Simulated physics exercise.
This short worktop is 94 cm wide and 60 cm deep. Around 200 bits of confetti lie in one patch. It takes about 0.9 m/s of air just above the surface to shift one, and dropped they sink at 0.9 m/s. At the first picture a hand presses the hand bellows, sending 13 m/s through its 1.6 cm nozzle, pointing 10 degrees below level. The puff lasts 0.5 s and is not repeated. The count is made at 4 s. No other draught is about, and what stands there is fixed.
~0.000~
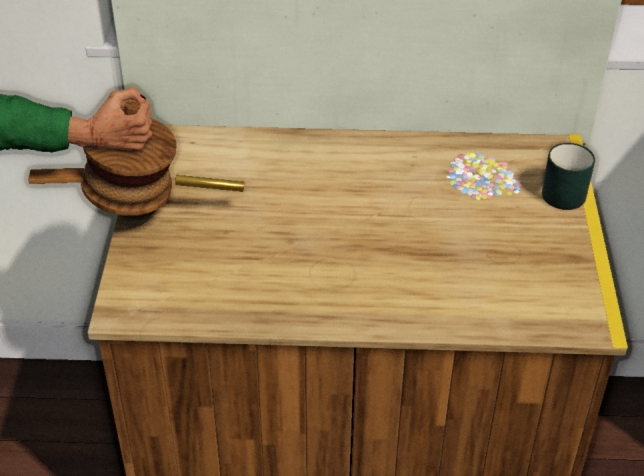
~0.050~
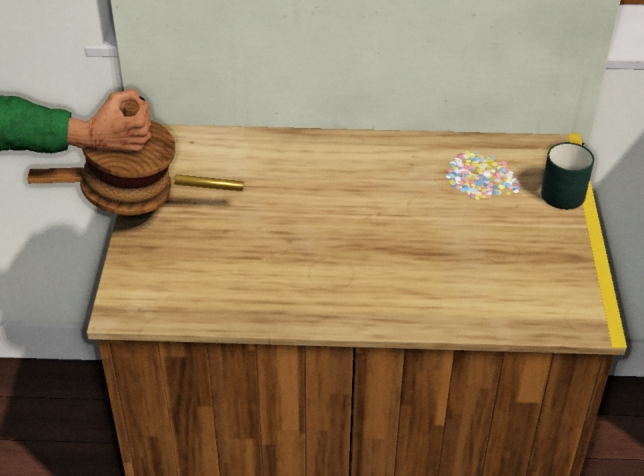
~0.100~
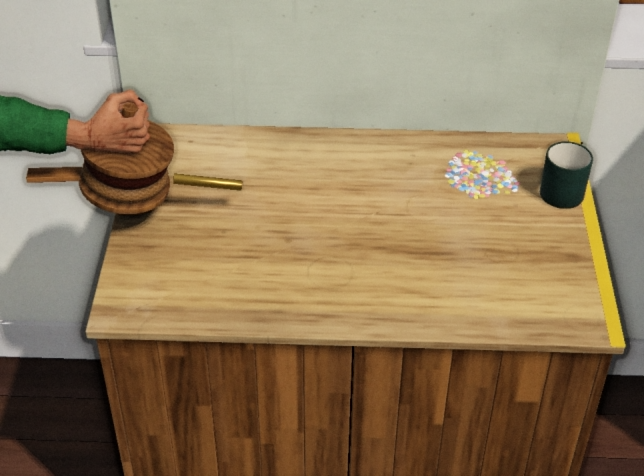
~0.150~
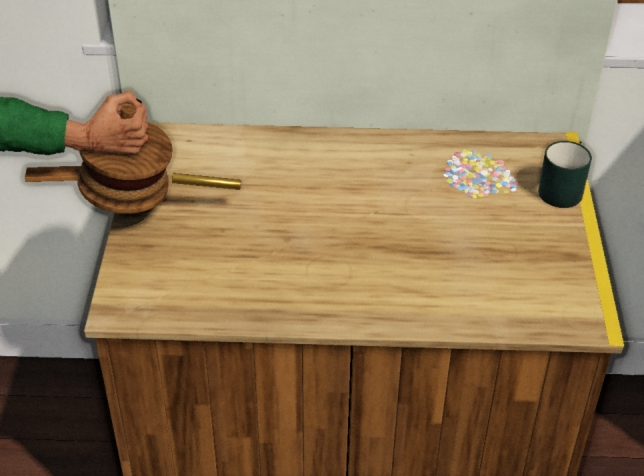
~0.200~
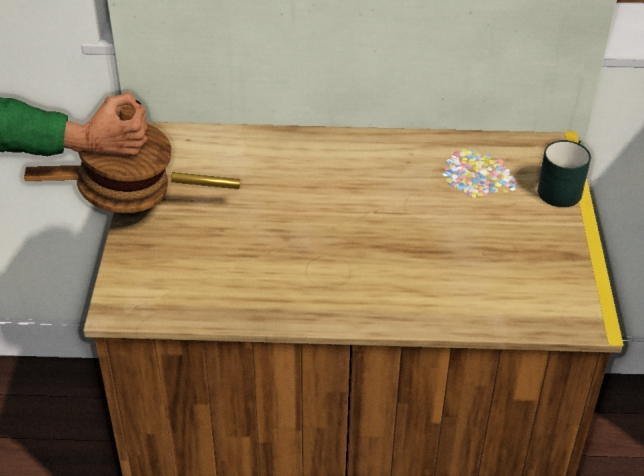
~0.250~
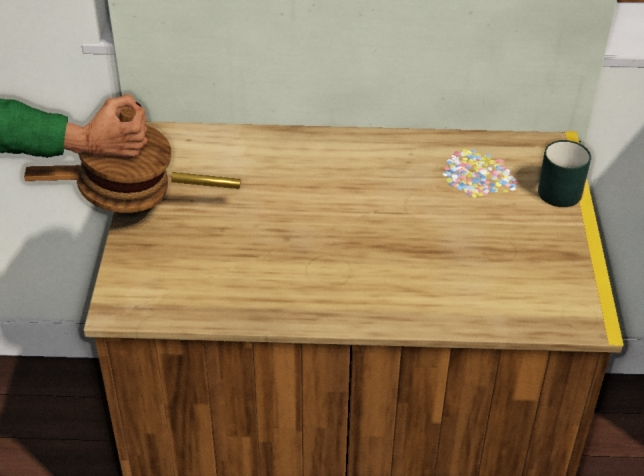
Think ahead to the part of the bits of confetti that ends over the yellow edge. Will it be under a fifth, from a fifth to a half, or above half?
By then above half are over the yellow edge.
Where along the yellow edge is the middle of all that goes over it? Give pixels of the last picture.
At about (579, 145).
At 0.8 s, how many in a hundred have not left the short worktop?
Near 40 %.
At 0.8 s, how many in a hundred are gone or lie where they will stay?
About 5 %.
After 0.8 s, 56 % are over the yellow edge; the middle of those left on the top is near (551, 148); 6 % are gone or lie where they will stay.
After 1.3 s, 74 % are over the yellow edge; the middle of those left on the top is near (548, 149); 98 % are gone or lie where they will stay.
After 2.2 s, 74 % are over the yellow edge; the middle of those left on the top is near (548, 149); 100 % are gone or lie where they will stay.
After 4.0 s, at the end, 74 % are over the yellow edge; the middle of those left on the top is near (548, 149).
